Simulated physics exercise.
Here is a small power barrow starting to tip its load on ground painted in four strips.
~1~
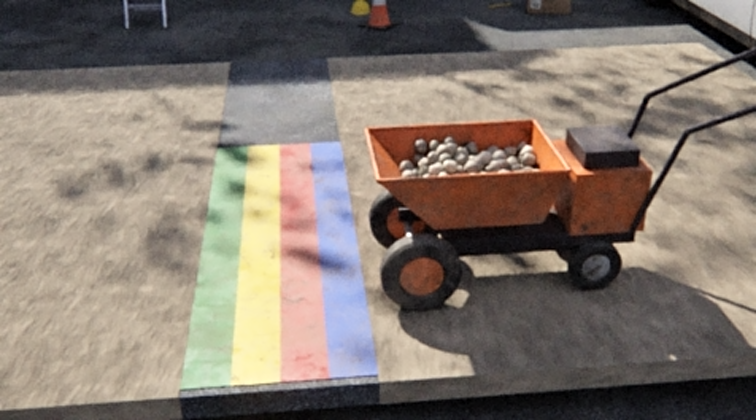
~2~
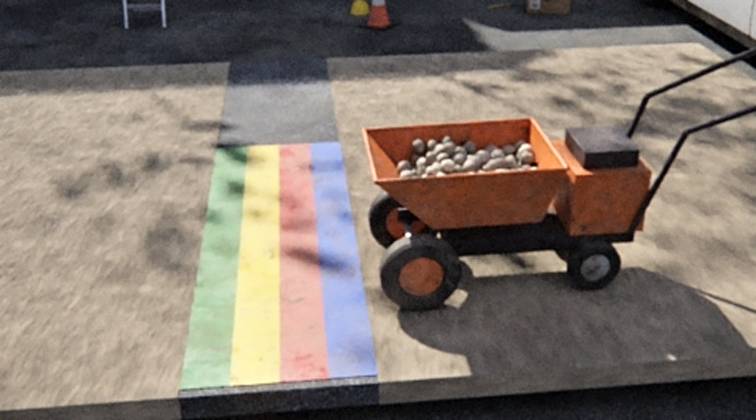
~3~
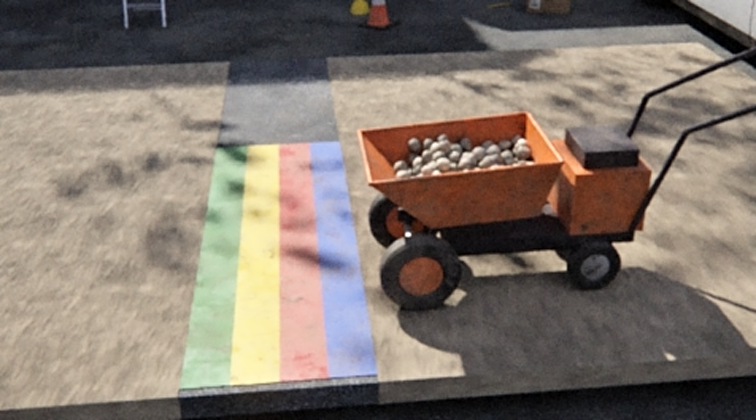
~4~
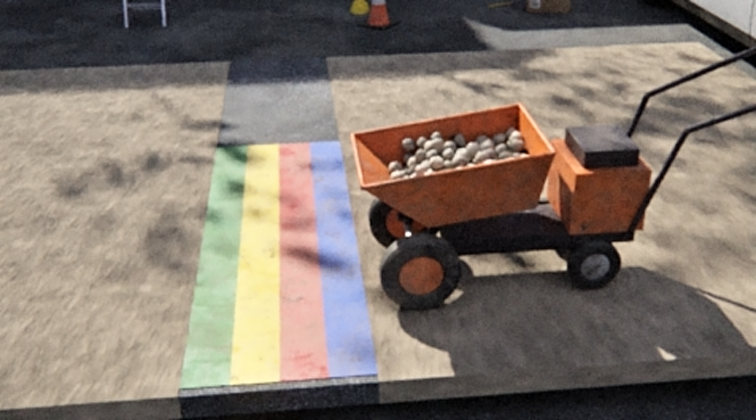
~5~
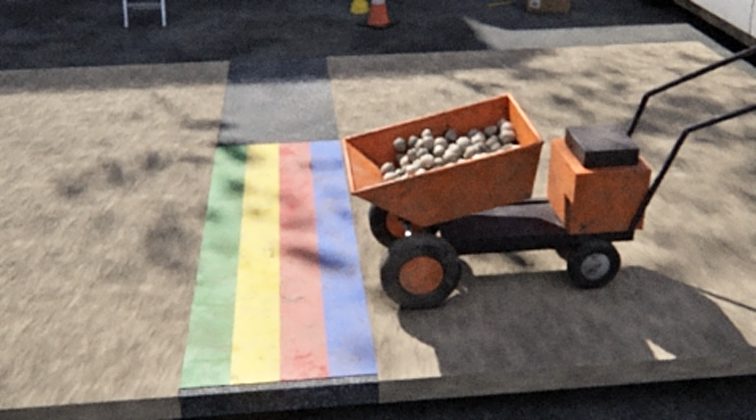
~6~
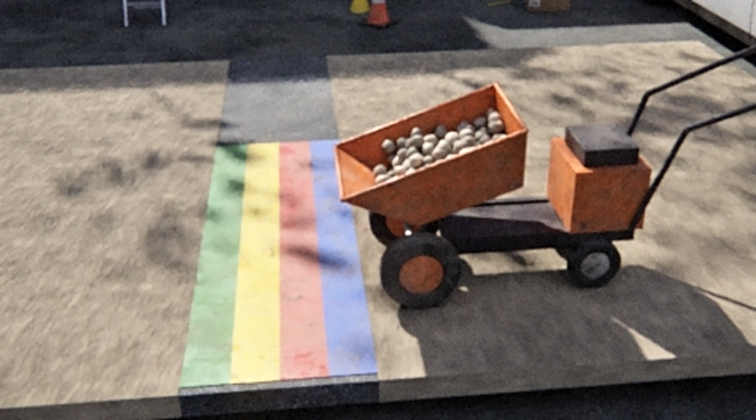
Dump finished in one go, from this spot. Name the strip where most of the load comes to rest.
Yellow.
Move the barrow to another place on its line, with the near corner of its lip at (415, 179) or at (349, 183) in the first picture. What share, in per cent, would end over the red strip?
30 and 0 percent, in that order.
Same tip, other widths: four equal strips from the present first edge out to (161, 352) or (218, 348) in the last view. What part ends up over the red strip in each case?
About 30 and 10 per cent.
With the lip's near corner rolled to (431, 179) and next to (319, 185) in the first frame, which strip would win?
Result, place 1: Red; place 2: The green strip.
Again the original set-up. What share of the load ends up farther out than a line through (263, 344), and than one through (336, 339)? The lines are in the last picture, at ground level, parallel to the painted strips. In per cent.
60 % and 90 %, in that order.
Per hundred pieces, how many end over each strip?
The blue strip gets close to 0, the red strip close to 20, the yellow strip close to 35 and the green strip close to 25.
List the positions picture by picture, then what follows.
Lip of the skip at (379, 181), level; top of the load at (471, 168), river pebbles; blue strip at (349, 336); red strip at (303, 340); yellow strip at (257, 343); green strip at (210, 346), in the first frame.
Lip of the skip at (376, 182), level; top of the load at (470, 168), in the second frame.
Lip of the skip at (371, 184), tipped barely; top of the load at (466, 165), in the third frame.
Lip of the skip at (363, 188), tipped a little; top of the load at (489, 156), in the fourth frame.
Lip of the skip at (353, 194), tipped a little; top of the load at (484, 155), in the fifth frame.
Lip of the skip at (343, 201), tipped clearly; top of the load at (474, 148); blue strip at (349, 334); red strip at (303, 338); yellow strip at (256, 341); green strip at (210, 344), in the sixth frame.
Soon after the last picture, skip tipped steeply; all in the skip.
A little later, skip tipped right over; about two thirds in the skip; a small part over the red strip; about a quarter over the yellow strip; a stray few over the green strip.
Later still, skip tipped right over; a small part in the skip; about a quarter over the red strip; about a third over the yellow strip; about a quarter over the green strip; a small part off the paint.
At rest, skip tipped right over; a small part in the skip; a stray few over the blue strip; about a quarter over the red strip; about a third over the yellow strip; about a quarter over the green strip; a small part off the paint.
